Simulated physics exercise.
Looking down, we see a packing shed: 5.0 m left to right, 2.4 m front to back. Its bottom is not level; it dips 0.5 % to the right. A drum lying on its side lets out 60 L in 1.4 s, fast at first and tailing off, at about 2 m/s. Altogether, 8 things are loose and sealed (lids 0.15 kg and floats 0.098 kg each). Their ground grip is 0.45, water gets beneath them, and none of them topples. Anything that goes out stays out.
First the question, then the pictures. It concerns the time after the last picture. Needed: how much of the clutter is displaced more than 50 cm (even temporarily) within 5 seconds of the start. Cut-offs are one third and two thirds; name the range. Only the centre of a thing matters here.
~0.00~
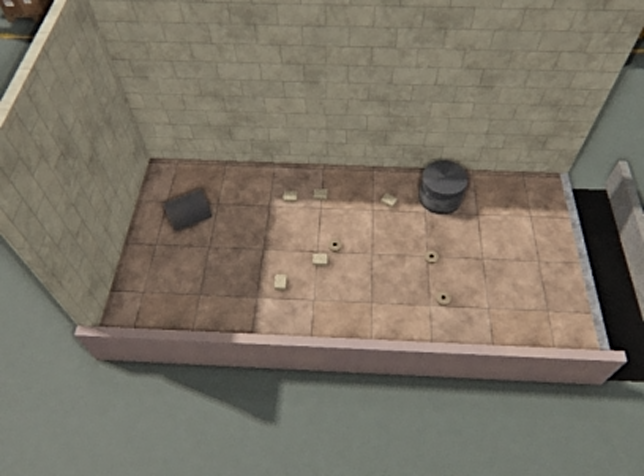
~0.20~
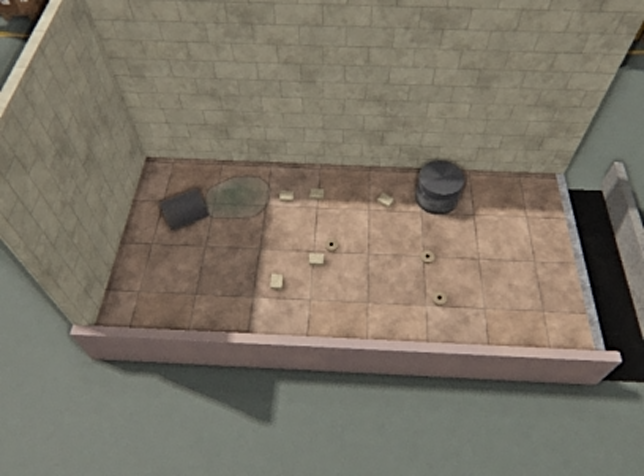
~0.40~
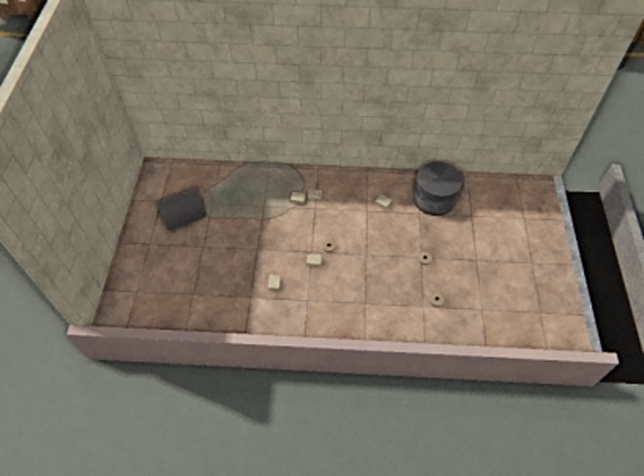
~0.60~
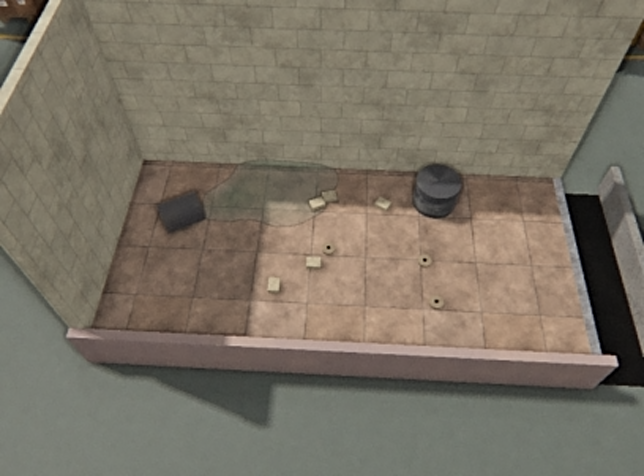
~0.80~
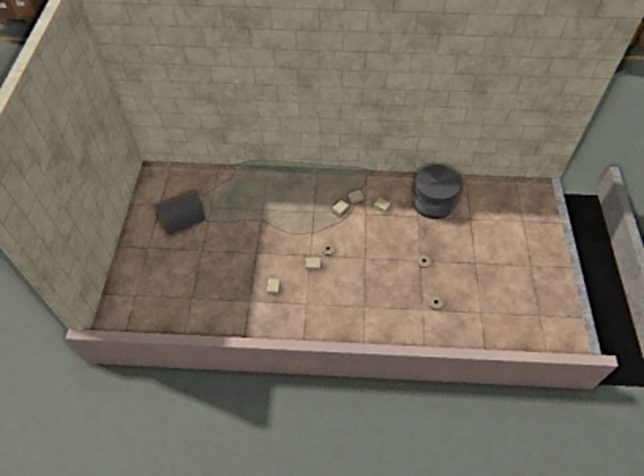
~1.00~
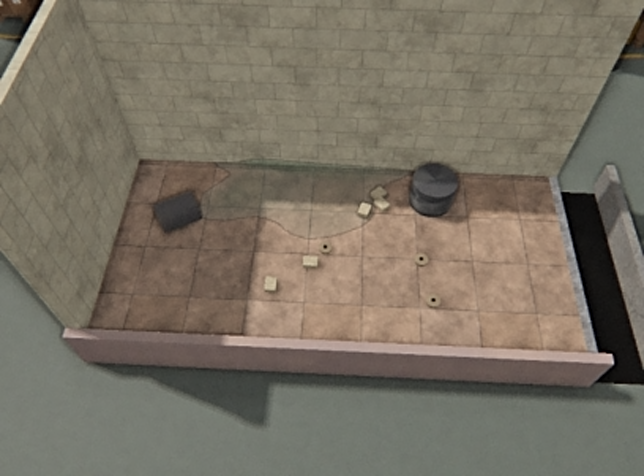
I reckon only the one-third line is reached, not the two-thirds one.
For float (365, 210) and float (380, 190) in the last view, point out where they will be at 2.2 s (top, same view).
About (478, 245) for the first and (408, 182) for the second.
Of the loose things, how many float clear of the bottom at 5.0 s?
I'd say 4 of them.
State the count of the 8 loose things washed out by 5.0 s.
I count 0 by that time.
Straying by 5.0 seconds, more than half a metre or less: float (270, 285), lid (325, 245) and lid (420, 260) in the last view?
First stays inside the line, second stays inside the line, third crosses the line.
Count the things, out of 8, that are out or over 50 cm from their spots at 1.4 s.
I count 2 of them.
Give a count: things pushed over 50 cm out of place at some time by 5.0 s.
So the count comes to 4.
After 1.4 s 2 of 8 are over 50 cm from their spots; 1 afloat.
After 2.2 s 3 of 8 are over 50 cm from their spots; 2 afloat.
After 3.5 s 4 of 8 are over 50 cm from their spots; 2 afloat.
After 5.0 s 4 of 8 are over 50 cm from their spots, and 4 have been at some point; 4 afloat.
